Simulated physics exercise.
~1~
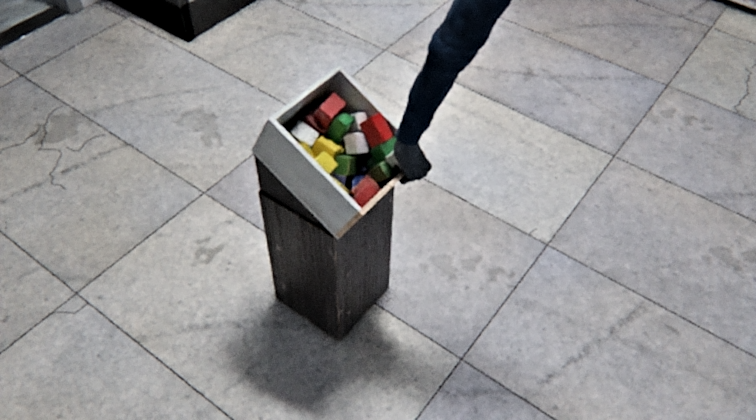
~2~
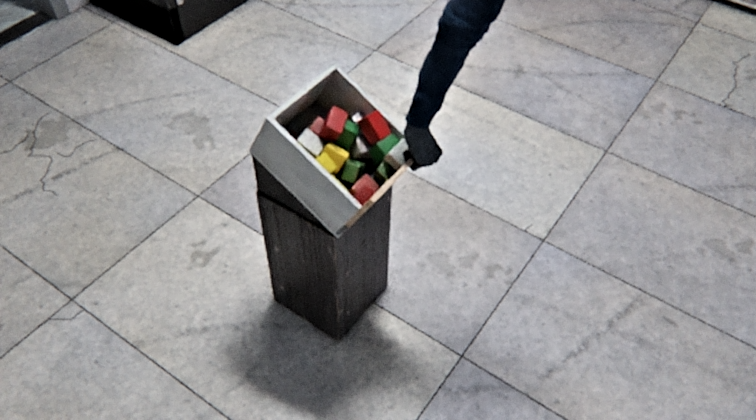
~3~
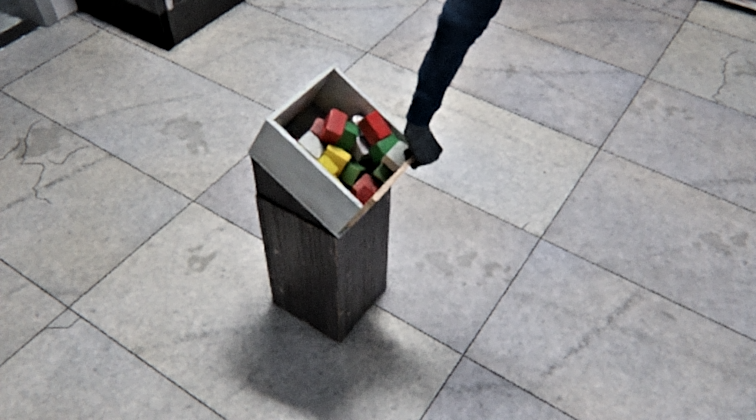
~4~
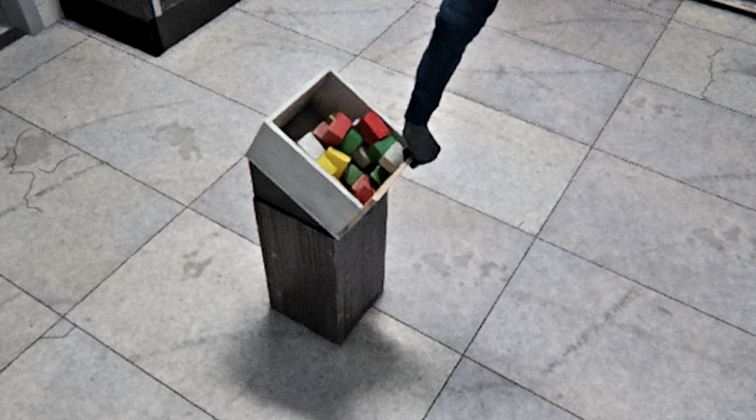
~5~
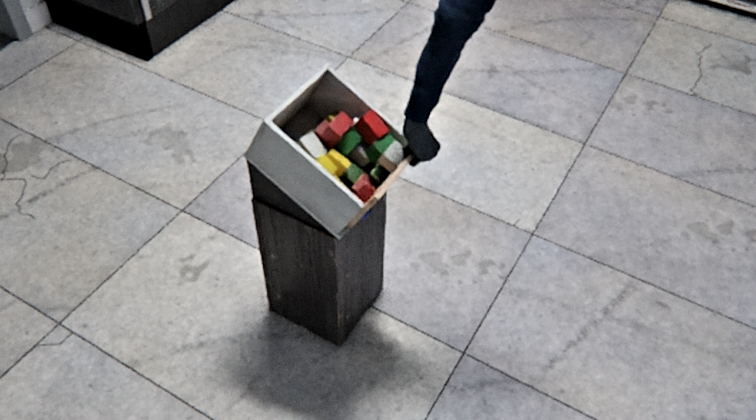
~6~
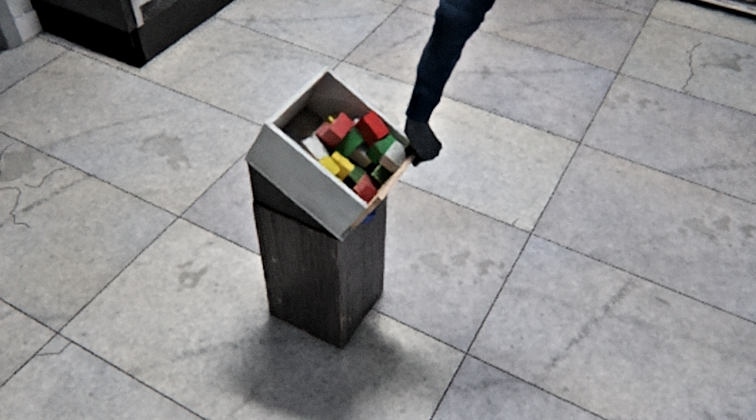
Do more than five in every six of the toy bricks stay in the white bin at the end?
Yes, more than five in six stay in. The bricks settle a little behind the gate, and none are seen on the floor at the end.
